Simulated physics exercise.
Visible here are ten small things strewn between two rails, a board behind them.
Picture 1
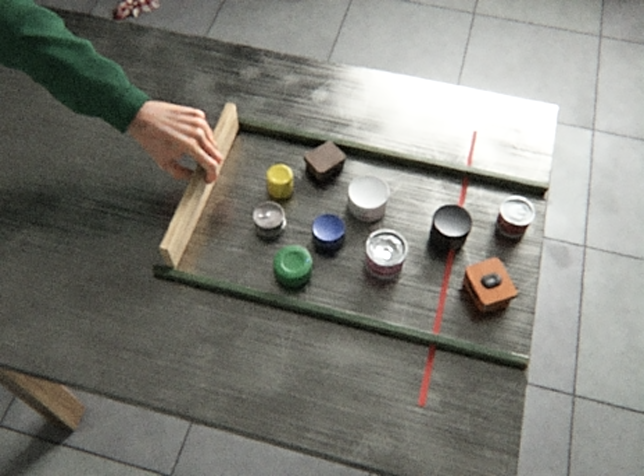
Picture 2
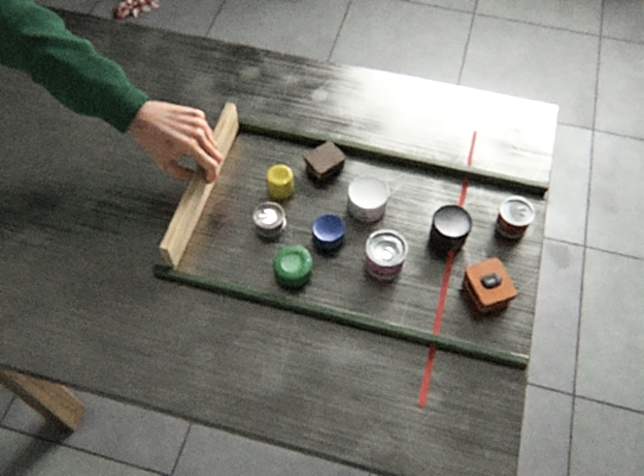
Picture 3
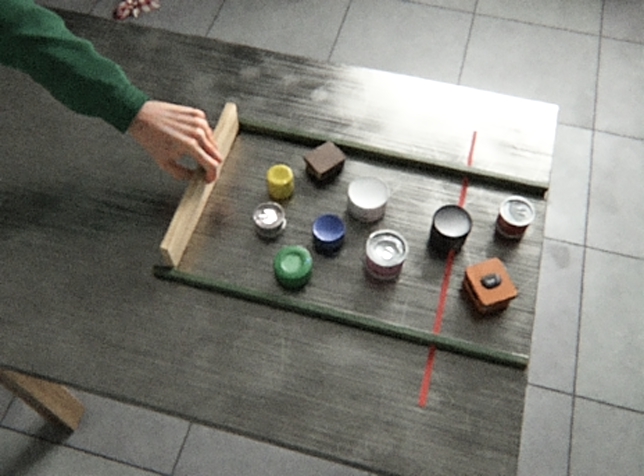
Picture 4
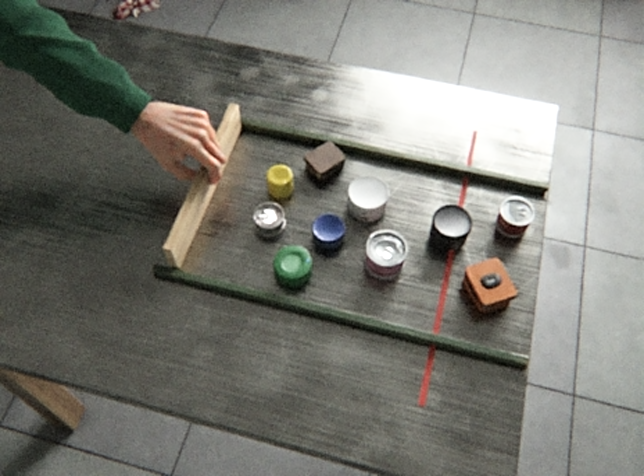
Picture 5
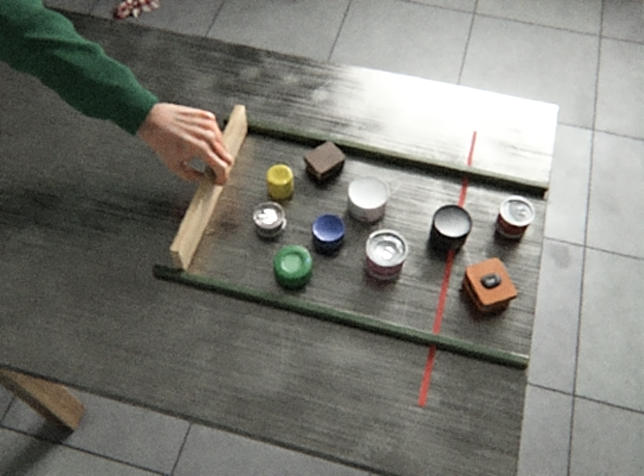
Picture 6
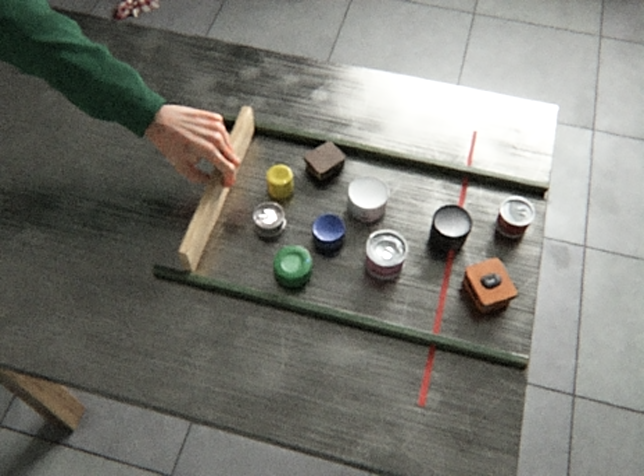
A hand in a green sleeve holds a wooden board still at first, then slides it slightly to the right between two rails, while the ten small containers and boxes in front of it stay in place on the dark table.
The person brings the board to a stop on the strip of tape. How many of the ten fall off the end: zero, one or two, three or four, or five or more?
All remain.
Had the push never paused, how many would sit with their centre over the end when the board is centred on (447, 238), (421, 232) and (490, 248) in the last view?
The counts are 0, 0 and 3, in that order.
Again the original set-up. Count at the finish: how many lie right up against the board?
Contact count: 4.
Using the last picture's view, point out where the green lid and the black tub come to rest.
In the last picture the green lid sits around (459, 321) and the black tub around (528, 246).
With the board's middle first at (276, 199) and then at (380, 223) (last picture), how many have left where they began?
First 2, after that 8.
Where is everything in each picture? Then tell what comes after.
Red tin (515, 217); orange case (489, 286); black tub (451, 227); board (203, 182); tape (452, 251), in the first frame.
Orange case (489, 286); brown case (325, 162), in the second frame.
Black tub (451, 227); green lid (293, 266), in the third frame.
Red tin (514, 218); board (206, 183), in the fourth frame.
Orange case (489, 286); grey pot (269, 219), in the fifth frame.
Red tin (514, 218); orange case (489, 286); black tub (451, 227); board (220, 186); tape (452, 251), in the sixth frame.
A little later, none off yet; red tin at rest near (514, 218); orange case at rest near (489, 286); black tub at rest near (451, 227).
When it is over, the number that fall off is zero.
